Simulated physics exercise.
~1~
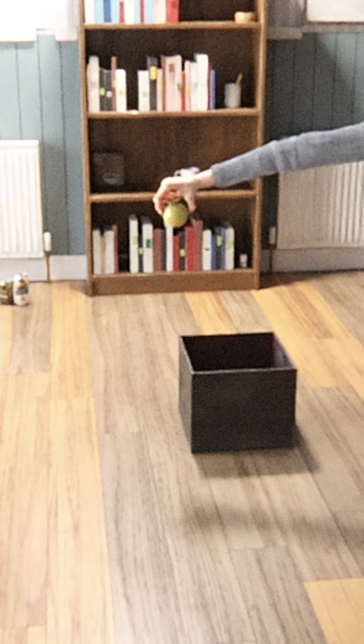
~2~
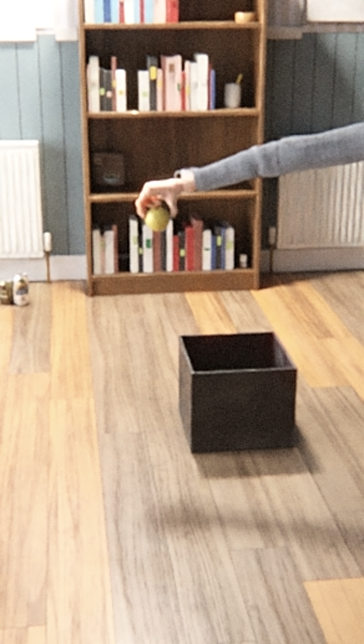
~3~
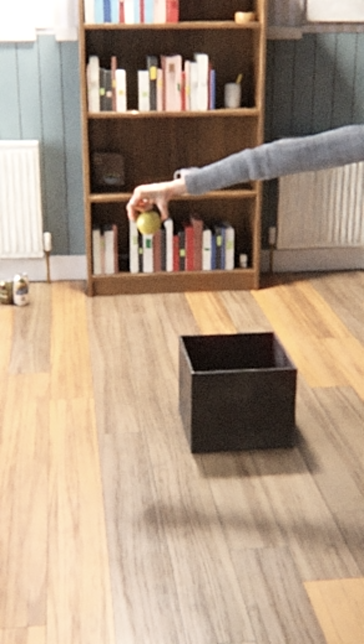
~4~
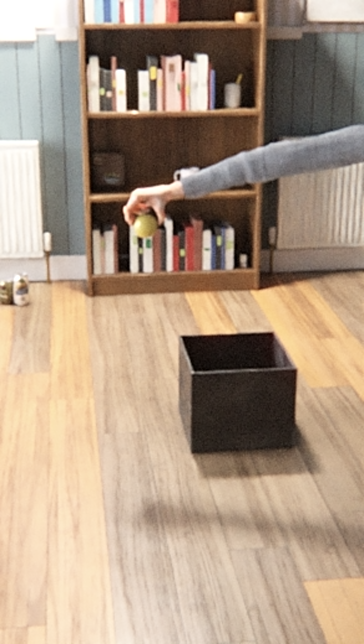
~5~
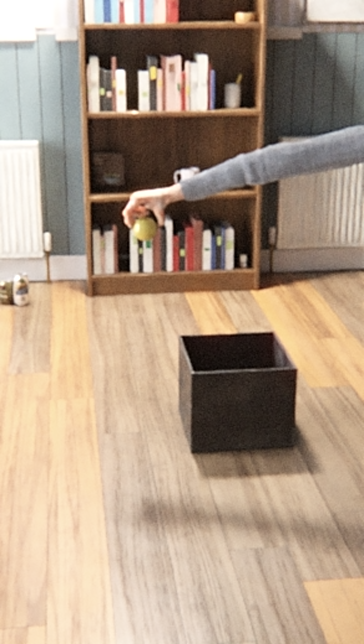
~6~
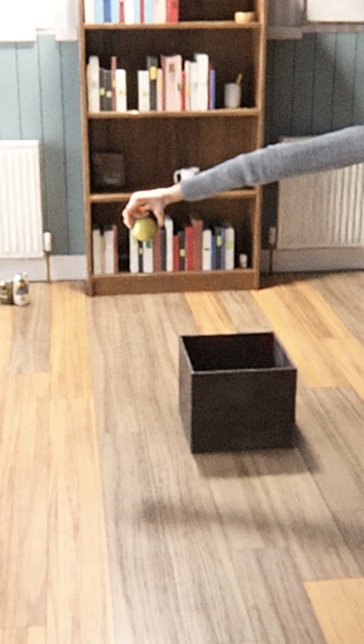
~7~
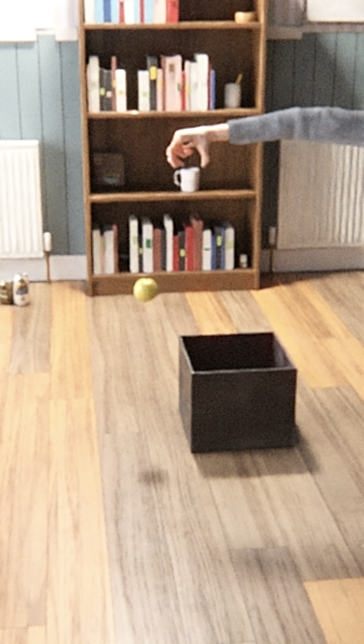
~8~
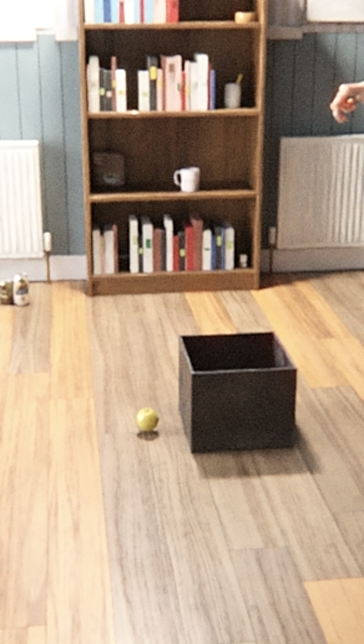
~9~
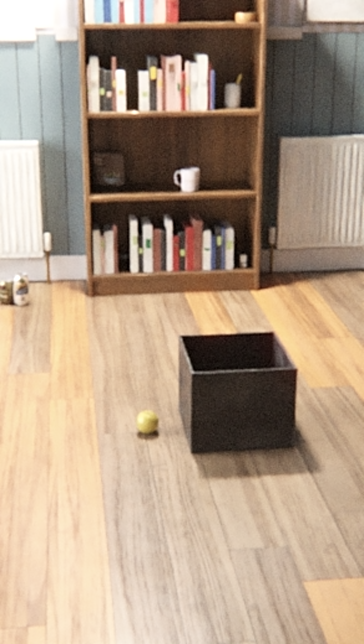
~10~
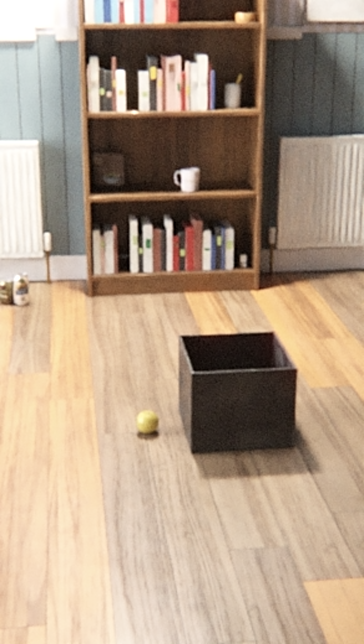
A yellow apple, held by a hand reaching in from the right, moved left past a dark open box and hung there briefly. The hand let go and drew back, and the apple dropped to the wooden floor, resting just left of the box.
